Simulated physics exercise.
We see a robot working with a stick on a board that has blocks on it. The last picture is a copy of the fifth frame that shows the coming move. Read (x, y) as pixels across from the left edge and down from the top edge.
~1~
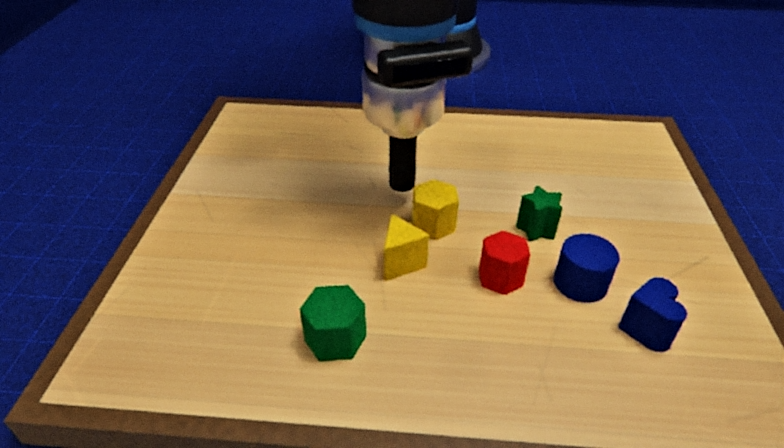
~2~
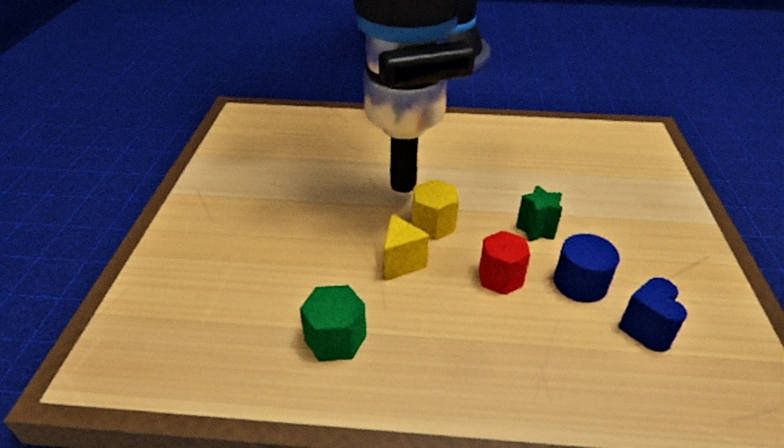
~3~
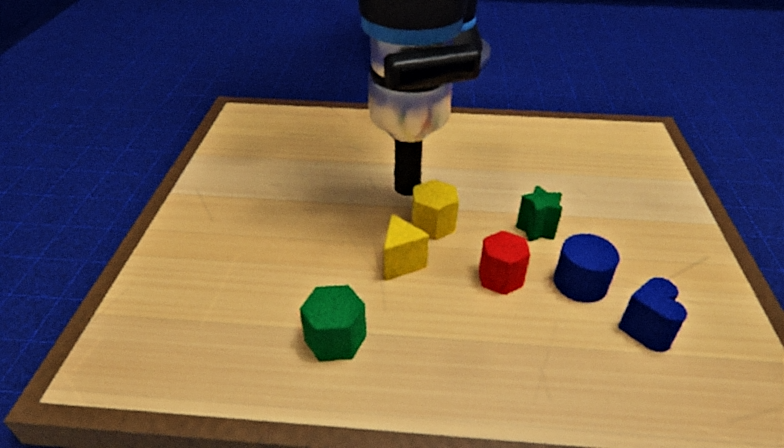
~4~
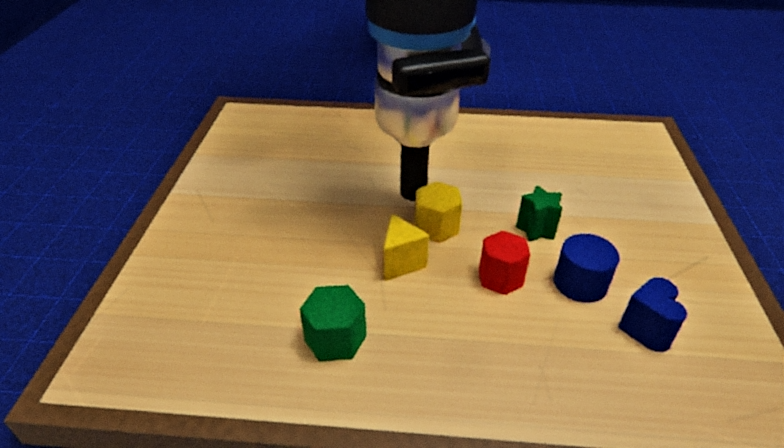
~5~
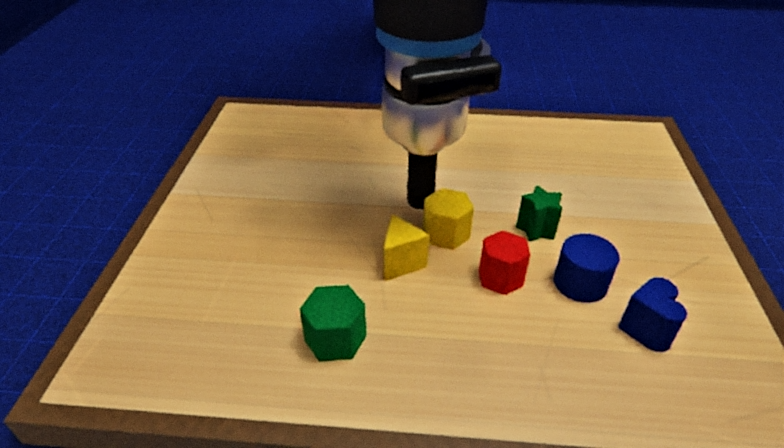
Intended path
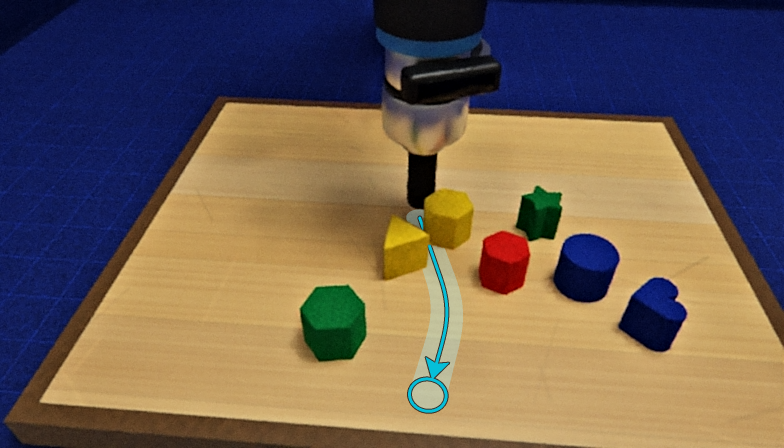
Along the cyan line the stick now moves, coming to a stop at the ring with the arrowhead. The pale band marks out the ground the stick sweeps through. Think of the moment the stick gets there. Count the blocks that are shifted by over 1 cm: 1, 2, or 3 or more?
Once the path ends, one block will have shifted.
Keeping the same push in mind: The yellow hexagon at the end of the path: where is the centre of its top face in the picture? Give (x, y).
It is at (473, 219).
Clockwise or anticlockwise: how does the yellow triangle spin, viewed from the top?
In a top view, it turns clockwise.
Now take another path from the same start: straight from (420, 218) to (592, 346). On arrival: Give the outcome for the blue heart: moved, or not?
It is still where it was.
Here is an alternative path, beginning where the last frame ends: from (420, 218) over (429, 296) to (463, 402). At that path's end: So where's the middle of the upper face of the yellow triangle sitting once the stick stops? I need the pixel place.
Roughly at (394, 249).
The line goes from (420, 218) over (445, 293) to (428, 395).
What follows on the original path. One third of the way, stick (438, 250); yellow triangle (402, 234), turned 15° clockwise; yellow hexagon (473, 219), turned 60° anticlockwise.
Two thirds of the way, stick (447, 310); yellow triangle (402, 235), turned 25° clockwise; yellow hexagon (473, 219), turned 60° anticlockwise.
At the end, stick (429, 379); yellow triangle (402, 235), turned 25° clockwise; yellow hexagon (473, 219), turned 60° anticlockwise; red hexagon unmoved.
